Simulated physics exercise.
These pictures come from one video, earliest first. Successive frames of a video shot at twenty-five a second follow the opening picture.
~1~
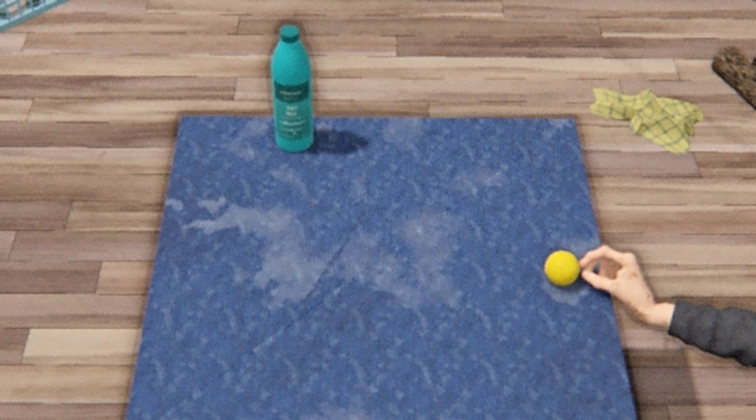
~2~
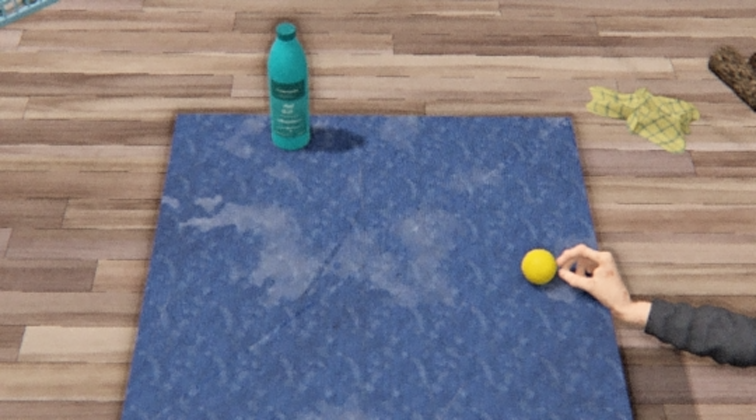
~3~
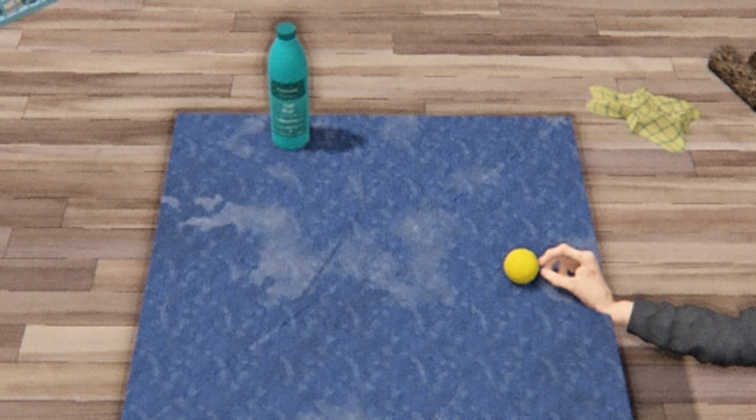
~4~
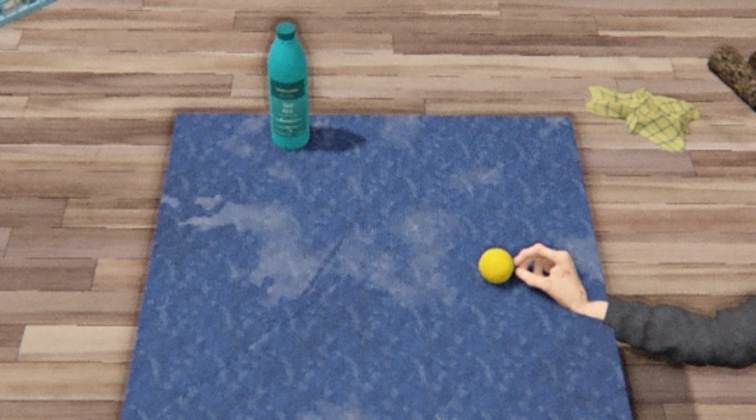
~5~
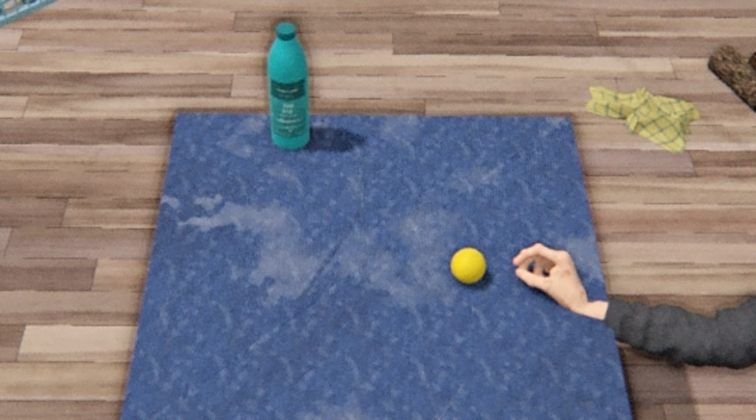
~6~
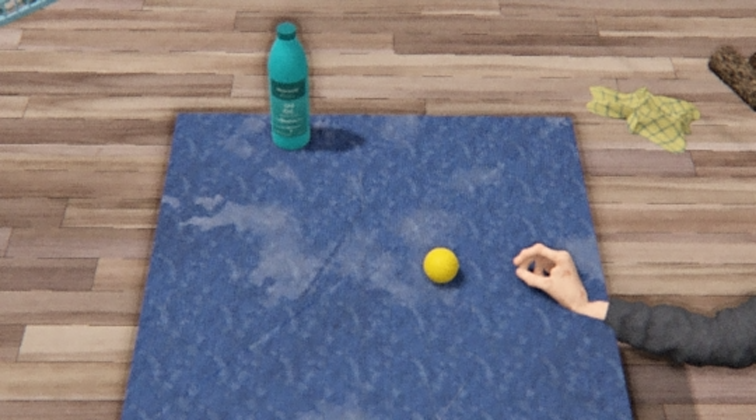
The clip shows a hand guiding a small, round yellow object leftward across a blue mat with a teal bottle near its back edge; the hand then stays still while the object rolls farther left, away from the fingers.
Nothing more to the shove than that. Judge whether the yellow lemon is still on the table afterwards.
I expect it to leave the table.
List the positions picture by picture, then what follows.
The first frame shows under the hand; yellow lemon (563, 268).
The second frame shows under the hand; yellow lemon (540, 267).
The third frame shows under the hand; yellow lemon (522, 266).
The fourth frame shows yellow lemon (497, 266).
The fifth frame shows yellow lemon (469, 266) rolled about its own width.
The sixth frame shows yellow lemon (441, 266) rolled well along.
Then, 0.20 s after the last picture, yellow lemon rolled well along near (311, 265).
Then, 0.50 s after the last picture, yellow lemon now off the table.
Then, 0.80 s after the last picture, things are still on the move.
By the end, off the table, yellow lemon.
